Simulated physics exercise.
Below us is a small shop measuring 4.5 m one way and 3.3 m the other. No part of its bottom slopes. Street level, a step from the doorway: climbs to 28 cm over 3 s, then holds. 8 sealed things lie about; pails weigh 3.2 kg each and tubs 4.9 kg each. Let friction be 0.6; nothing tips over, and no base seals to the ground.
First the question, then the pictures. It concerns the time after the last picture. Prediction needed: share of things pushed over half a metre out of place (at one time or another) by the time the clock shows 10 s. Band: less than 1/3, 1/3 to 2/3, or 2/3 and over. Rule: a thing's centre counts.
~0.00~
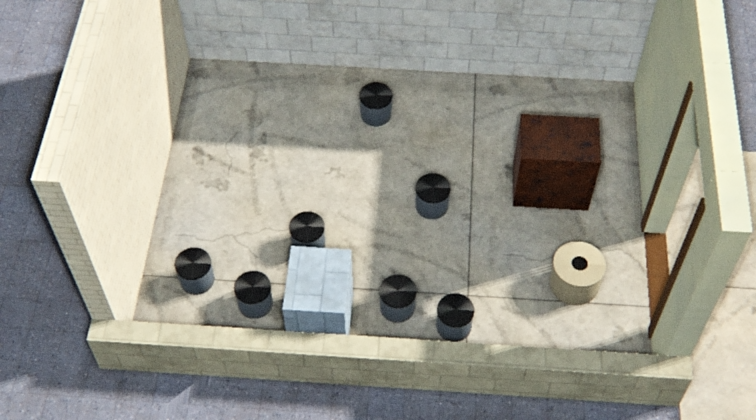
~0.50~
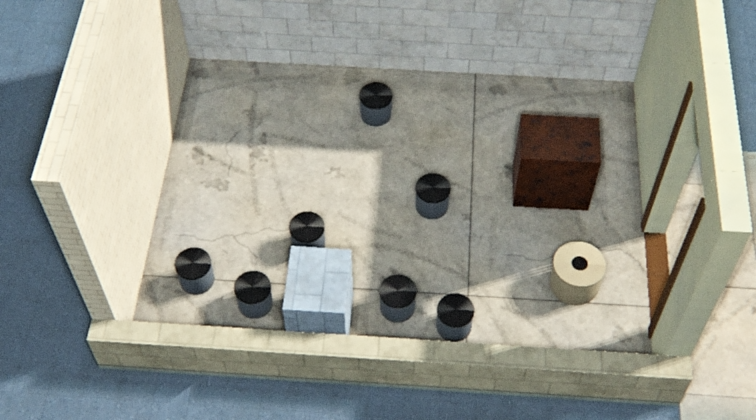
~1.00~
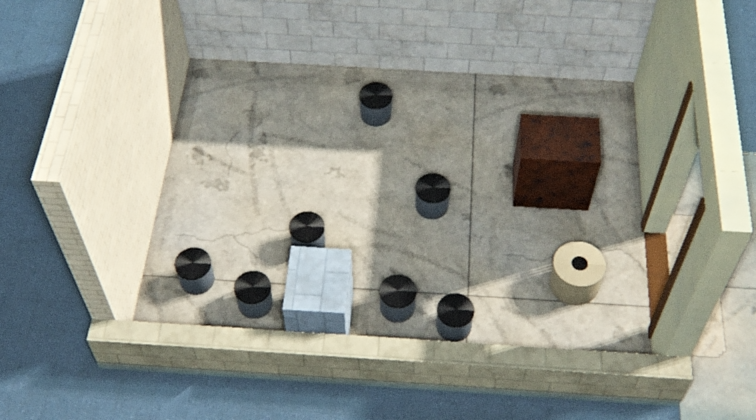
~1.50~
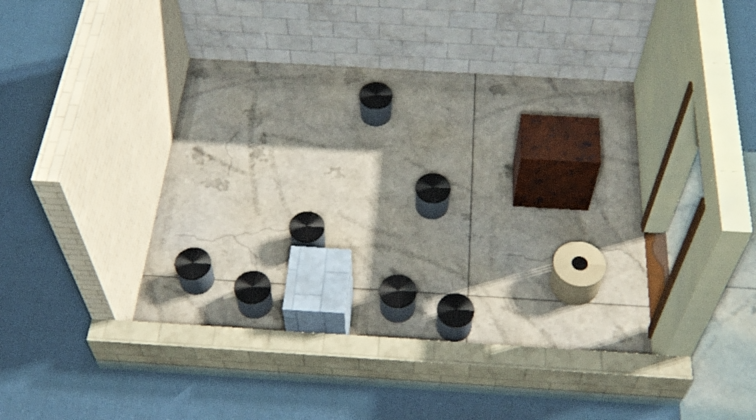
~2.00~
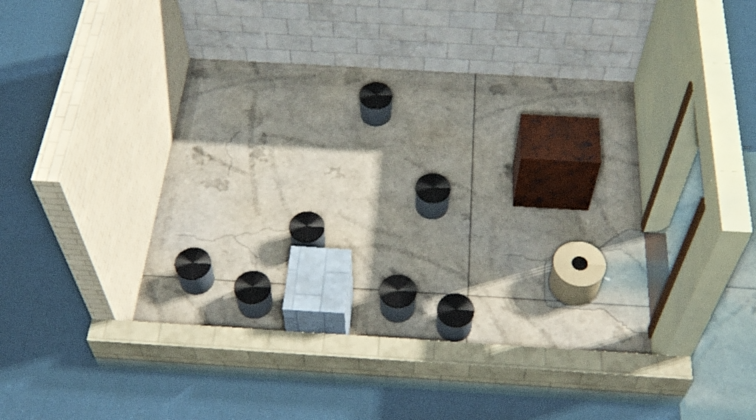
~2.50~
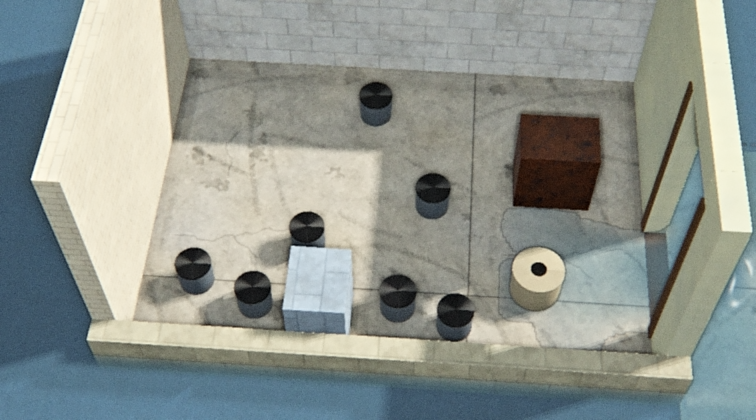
Band: 2/3 and over.
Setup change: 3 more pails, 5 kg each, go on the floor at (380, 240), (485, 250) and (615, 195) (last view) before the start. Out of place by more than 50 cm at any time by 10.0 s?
Respectively, higher, higher and lower.
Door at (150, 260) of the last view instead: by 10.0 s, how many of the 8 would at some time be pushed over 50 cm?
Count: 6.
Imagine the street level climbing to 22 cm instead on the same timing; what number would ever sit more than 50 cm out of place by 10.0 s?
The answer would then be 7.
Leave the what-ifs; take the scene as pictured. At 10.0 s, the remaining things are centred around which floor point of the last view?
Somewhere near (333, 232).
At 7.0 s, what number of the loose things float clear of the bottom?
Count: 7.
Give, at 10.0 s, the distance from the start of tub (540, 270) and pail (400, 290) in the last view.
400 cm, 120 cm.
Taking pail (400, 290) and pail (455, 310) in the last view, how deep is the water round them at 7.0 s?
I'd put it at 7 cm and 16 cm respectively.
After 3.5 s 1 of 8 are over 50 cm from their spots; 1 afloat.
After 4.5 s 4 of 8 are over 50 cm from their spots; 3 afloat.
After 7.0 s 4 of 8 are over 50 cm from their spots; 7 afloat.
After 10.0 s 6 of 8 are over 50 cm from their spots, and 7 have been at some point; 8 afloat.
